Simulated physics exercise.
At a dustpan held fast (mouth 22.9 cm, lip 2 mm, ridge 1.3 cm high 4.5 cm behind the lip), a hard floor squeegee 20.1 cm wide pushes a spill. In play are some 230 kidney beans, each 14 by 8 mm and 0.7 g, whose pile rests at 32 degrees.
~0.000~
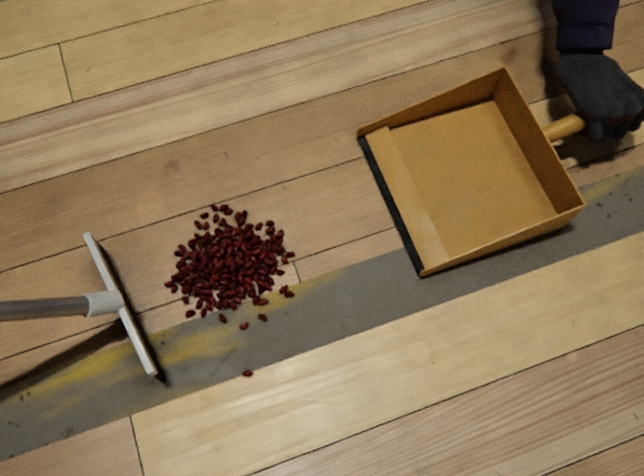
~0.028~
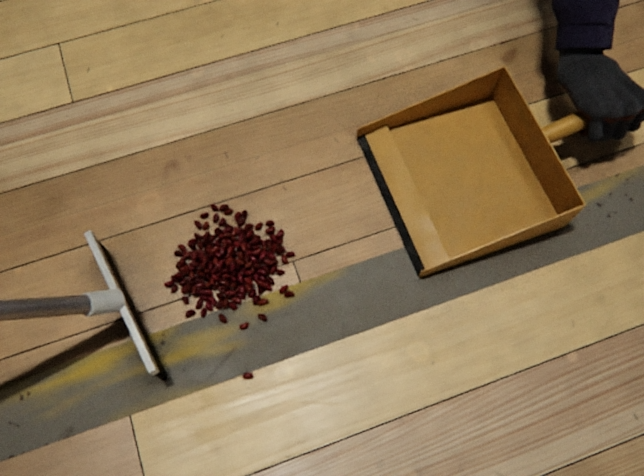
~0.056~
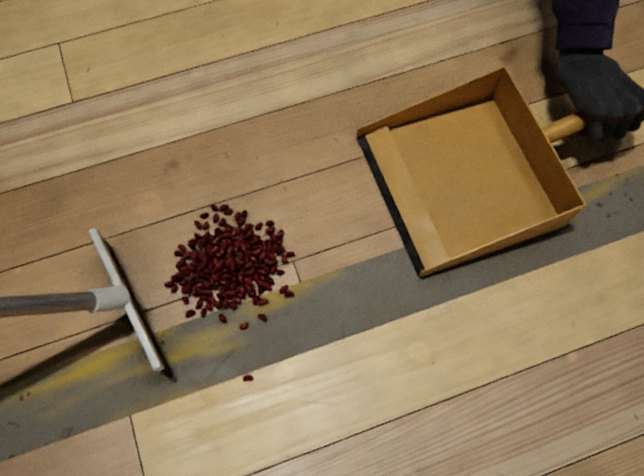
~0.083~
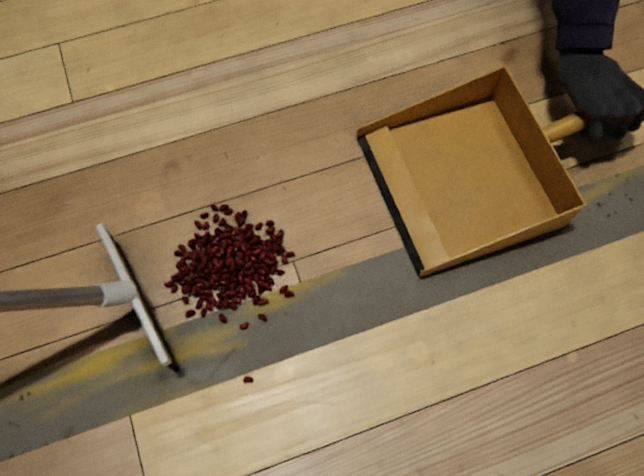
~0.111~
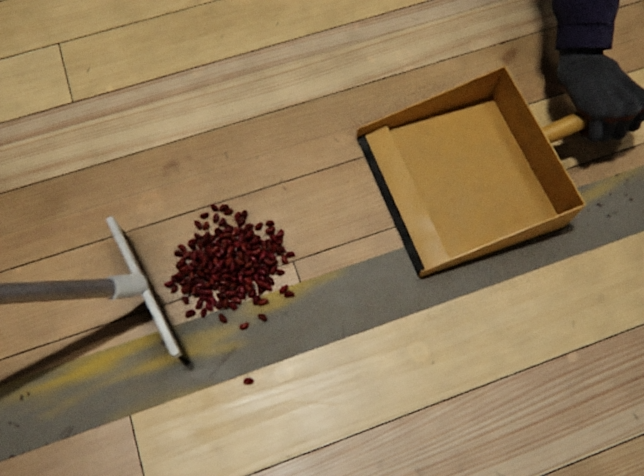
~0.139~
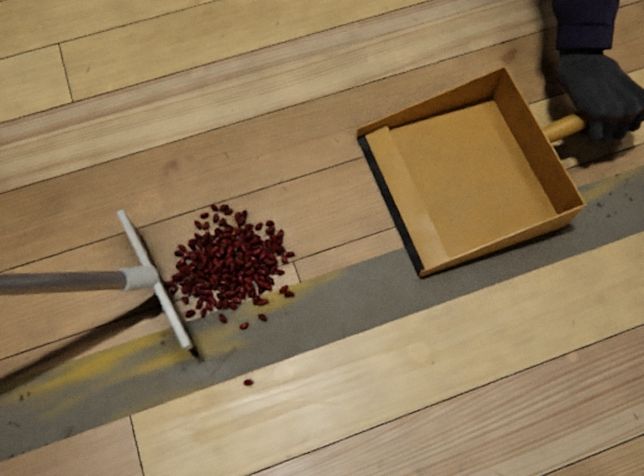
Small pile of dark red beans resting on a wooden floor as a squeegee slides right toward it, gloved hand holding a dustpan still.
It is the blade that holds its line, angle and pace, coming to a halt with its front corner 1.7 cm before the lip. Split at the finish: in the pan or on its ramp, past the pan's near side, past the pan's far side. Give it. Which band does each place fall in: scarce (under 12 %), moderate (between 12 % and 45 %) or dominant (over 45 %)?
Pan: Moderate; near side: Scarce; far side: Moderate.
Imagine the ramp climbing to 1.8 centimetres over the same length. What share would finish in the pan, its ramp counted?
Estimate: About 25 in a hundred.
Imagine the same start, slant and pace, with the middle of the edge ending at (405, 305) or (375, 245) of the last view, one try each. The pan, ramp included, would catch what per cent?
I'd expect around 5 percent, then around 25 percent.
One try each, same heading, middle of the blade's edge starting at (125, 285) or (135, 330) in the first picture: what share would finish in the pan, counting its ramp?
20 and 30 per cent, roughly.
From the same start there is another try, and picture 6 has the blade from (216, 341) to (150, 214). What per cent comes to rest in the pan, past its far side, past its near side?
The pan gets 45, the far side 15 and the near side 5.
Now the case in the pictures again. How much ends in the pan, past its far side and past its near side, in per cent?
The pan ends at 30 per cent, the near side at 5 per cent and the far side at 20 per cent.
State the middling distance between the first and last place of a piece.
It works out to some 26 cm.
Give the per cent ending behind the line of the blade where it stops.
About 15 percent.
After 0.41 s, middle of the blade 18 cm from the lip; 0 % over the lip, far side 0 %, near side 0 %.
After 0.59 s, middle of the blade 9 cm from the lip; 0 % over the lip, far side 10 %, near side 5 %.
Then, at 0.88 s, middle of the blade 4 cm from the lip; 30 % over the lip, far side 20 %, near side 5 %.
In the end, at 1.8 s, pan 30 %, near side 5 %, far side 20 %, in front of the lip or behind the blade 45 %.
